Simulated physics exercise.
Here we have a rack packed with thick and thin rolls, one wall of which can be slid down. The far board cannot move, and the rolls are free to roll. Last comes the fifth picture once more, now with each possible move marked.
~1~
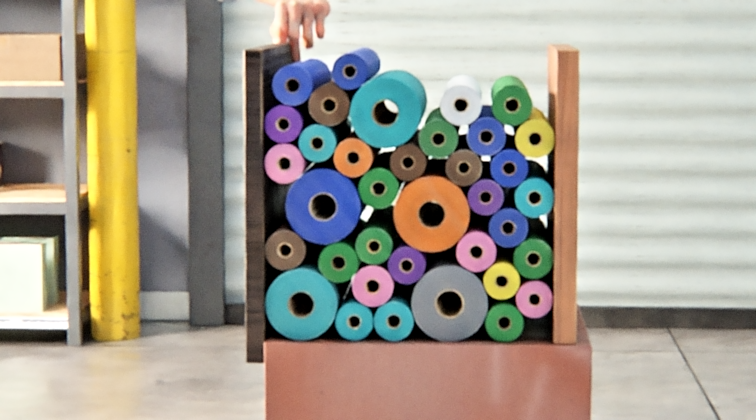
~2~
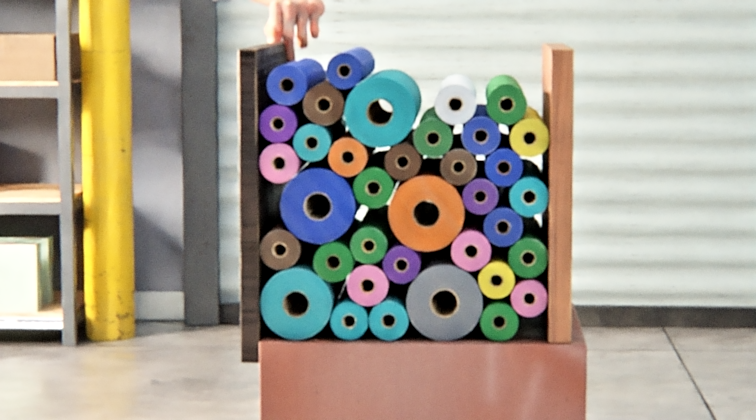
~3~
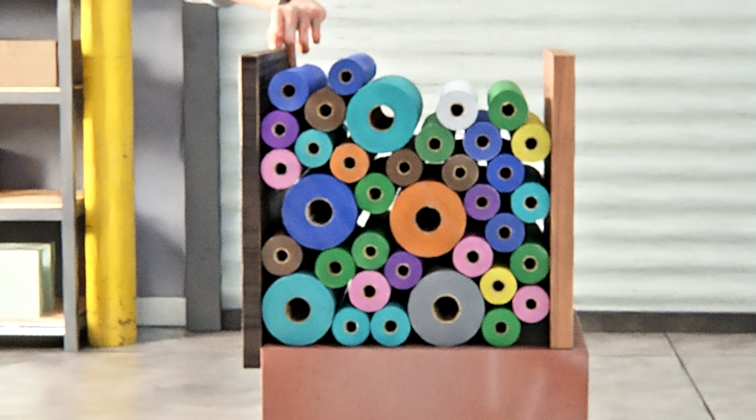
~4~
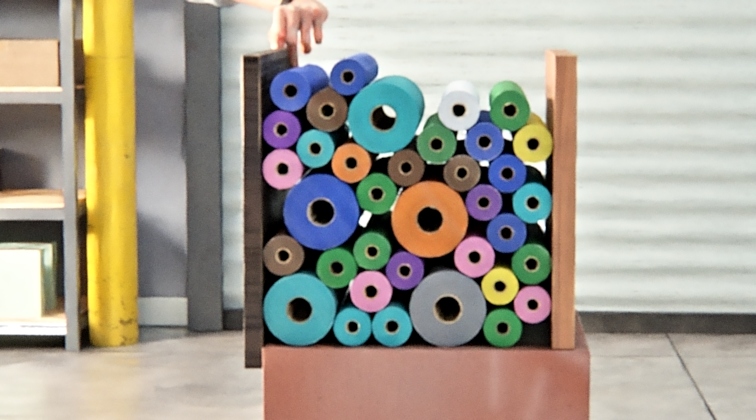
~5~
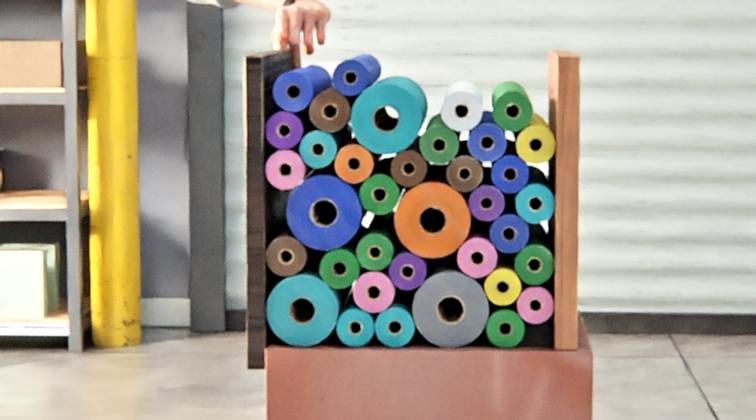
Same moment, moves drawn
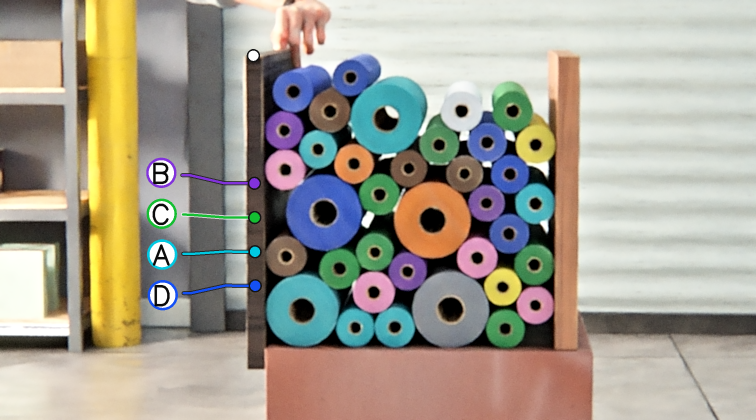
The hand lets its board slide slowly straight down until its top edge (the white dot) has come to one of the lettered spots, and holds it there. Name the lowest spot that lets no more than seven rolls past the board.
It can be let down to A.
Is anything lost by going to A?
At A: Yes.
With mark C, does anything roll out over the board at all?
Yes.
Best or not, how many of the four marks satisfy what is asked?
The number is three.
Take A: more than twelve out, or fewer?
At A, fewer than twelve.
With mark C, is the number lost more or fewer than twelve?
It loses fewer than twelve.
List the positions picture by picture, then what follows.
A yellow roll (535, 139); a green roll (512, 105); side board (273, 191), in the first picture.
Side board (267, 191); a turquoise roll (296, 304), in the second picture.
A pink roll (369, 291); a yellow roll (498, 286), in the third picture.
An orange roll (430, 219); an orange roll (351, 163), in the fourth picture.
A brown roll (465, 174); a yellow roll (536, 145); a green roll (513, 111), in the fifth picture.
On the marked copy, A at (255, 252); B at (254, 183); C at (254, 217); D at (255, 286); the white dot at (253, 56).
Following A. Soon after the start, top of the board (265, 140).
Later, top of the board (265, 234).
In the end, top of the board (265, 251), six out over the board.
As for the rest, B one out over the board; C two out over the board; D more than seven out over the board.
